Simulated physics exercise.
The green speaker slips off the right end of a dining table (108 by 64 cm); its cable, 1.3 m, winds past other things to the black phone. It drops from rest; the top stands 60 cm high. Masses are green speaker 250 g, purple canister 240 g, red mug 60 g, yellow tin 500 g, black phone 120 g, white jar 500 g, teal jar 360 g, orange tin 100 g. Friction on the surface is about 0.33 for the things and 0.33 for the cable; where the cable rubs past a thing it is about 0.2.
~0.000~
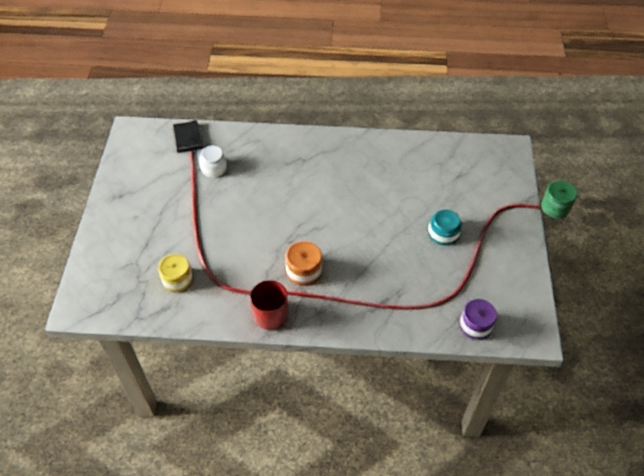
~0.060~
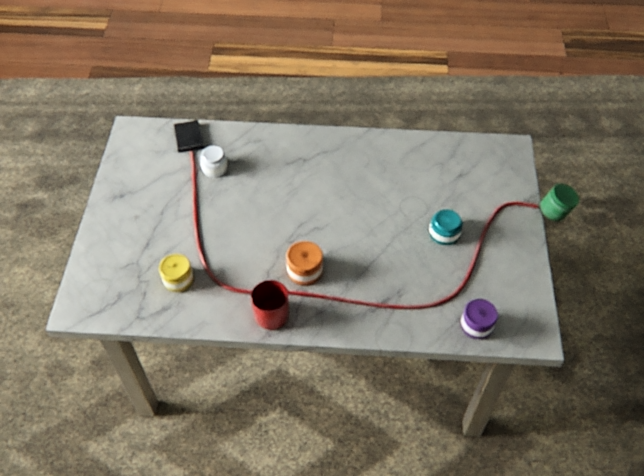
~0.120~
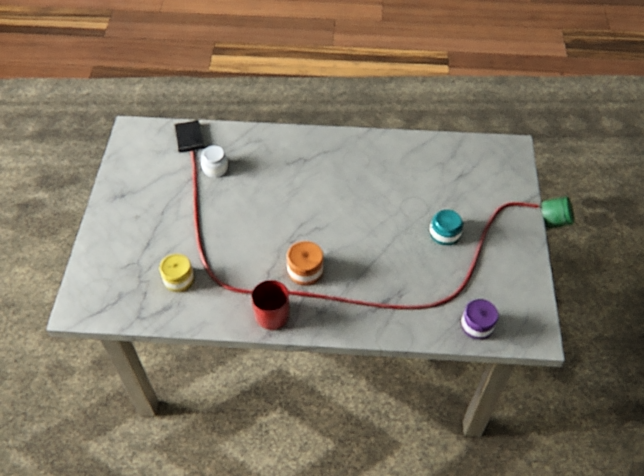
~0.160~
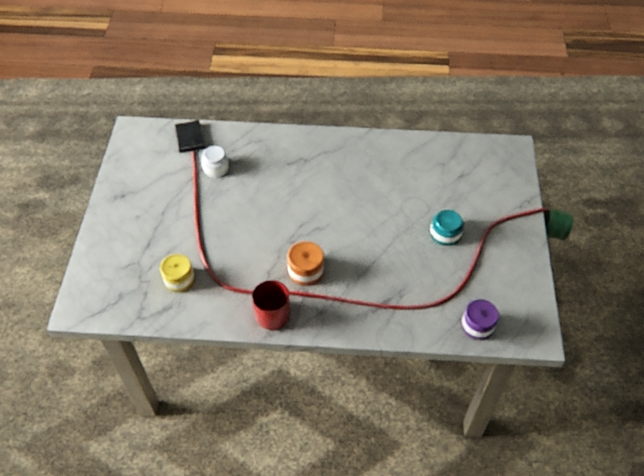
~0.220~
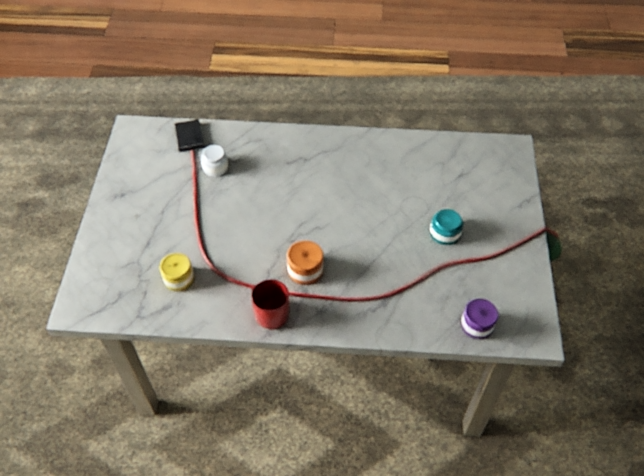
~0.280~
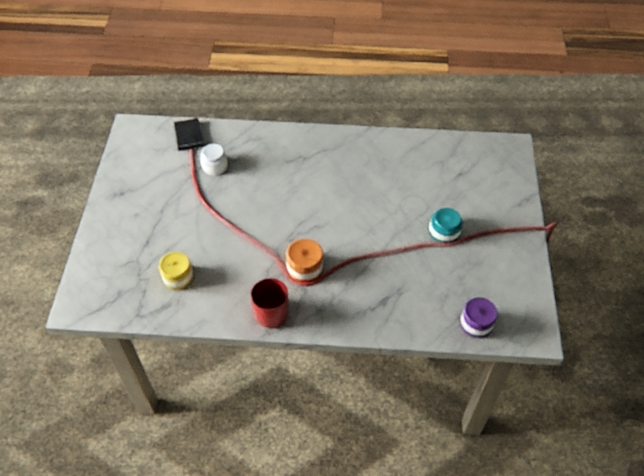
The clip shows a green cylindrical object tipping and dropping out of sight past the right edge of a marble table, drawing a red cable rightward and straighter until it bends around an orange tin among other containers.
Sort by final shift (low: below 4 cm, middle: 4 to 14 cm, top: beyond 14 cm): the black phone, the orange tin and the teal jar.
The black phone reaches the top band, the orange tin reaches the top band, the teal jar stays in the low band.
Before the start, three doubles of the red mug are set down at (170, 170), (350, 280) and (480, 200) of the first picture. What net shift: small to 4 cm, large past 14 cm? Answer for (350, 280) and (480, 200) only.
In that order: Large, small.
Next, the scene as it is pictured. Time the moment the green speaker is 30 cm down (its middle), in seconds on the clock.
That is: 0.32 s.
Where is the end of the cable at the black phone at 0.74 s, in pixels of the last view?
Near (218, 187).
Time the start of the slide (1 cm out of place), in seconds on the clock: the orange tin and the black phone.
About: Orange tin 0.32 s, black phone 0.34 s.
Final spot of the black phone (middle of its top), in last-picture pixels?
At about (198, 185).
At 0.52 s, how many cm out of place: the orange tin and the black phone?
Orange tin 30 cm, black phone 10 cm.
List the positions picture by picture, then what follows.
The first picture shows black phone (187, 134); orange tin (304, 255); teal jar (447, 219); cable runs through (492, 217) (449, 298) (327, 298) (215, 280) (194, 195).
The second picture shows green speaker (563, 194); cable runs through (493, 217) (327, 297) (195, 195).
The third picture shows green speaker (558, 213); cable runs through (493, 217) (328, 297) (195, 195).
The fourth picture shows green speaker (555, 224); cable runs through (501, 220) (328, 298) (196, 195).
The fifth picture shows green speaker (546, 245); cable runs through (543, 230) (335, 298) (195, 194).
The sixth picture shows black phone (188, 132); orange tin (305, 253); teal jar (448, 218); cable runs through (474, 236) (359, 258) (271, 253) (198, 192).
By 0.5 s, the cable's tail end at (207, 171); orange tin 29 cm off its start, black phone 10 cm off its start, green speaker over the edge.
By 0.7 s, the cable's tail end at (218, 187); orange tin 49 cm off its start, black phone 18 cm off its start, green speaker over the edge.
By 1.0 s, the cable's tail end at (219, 188); orange tin over the edge, black phone 18 cm off its start at (198, 185), green speaker over the edge.
By 1.2 s, the cable's tail end at (219, 188); orange tin over the edge, black phone 18 cm off its start, green speaker over the edge.
By 2.4 s, the cable's tail end at (219, 188); orange tin over the edge, black phone 18 cm off its start at (198, 185), teal jar 0 cm off its start at (448, 217), green speaker over the edge.
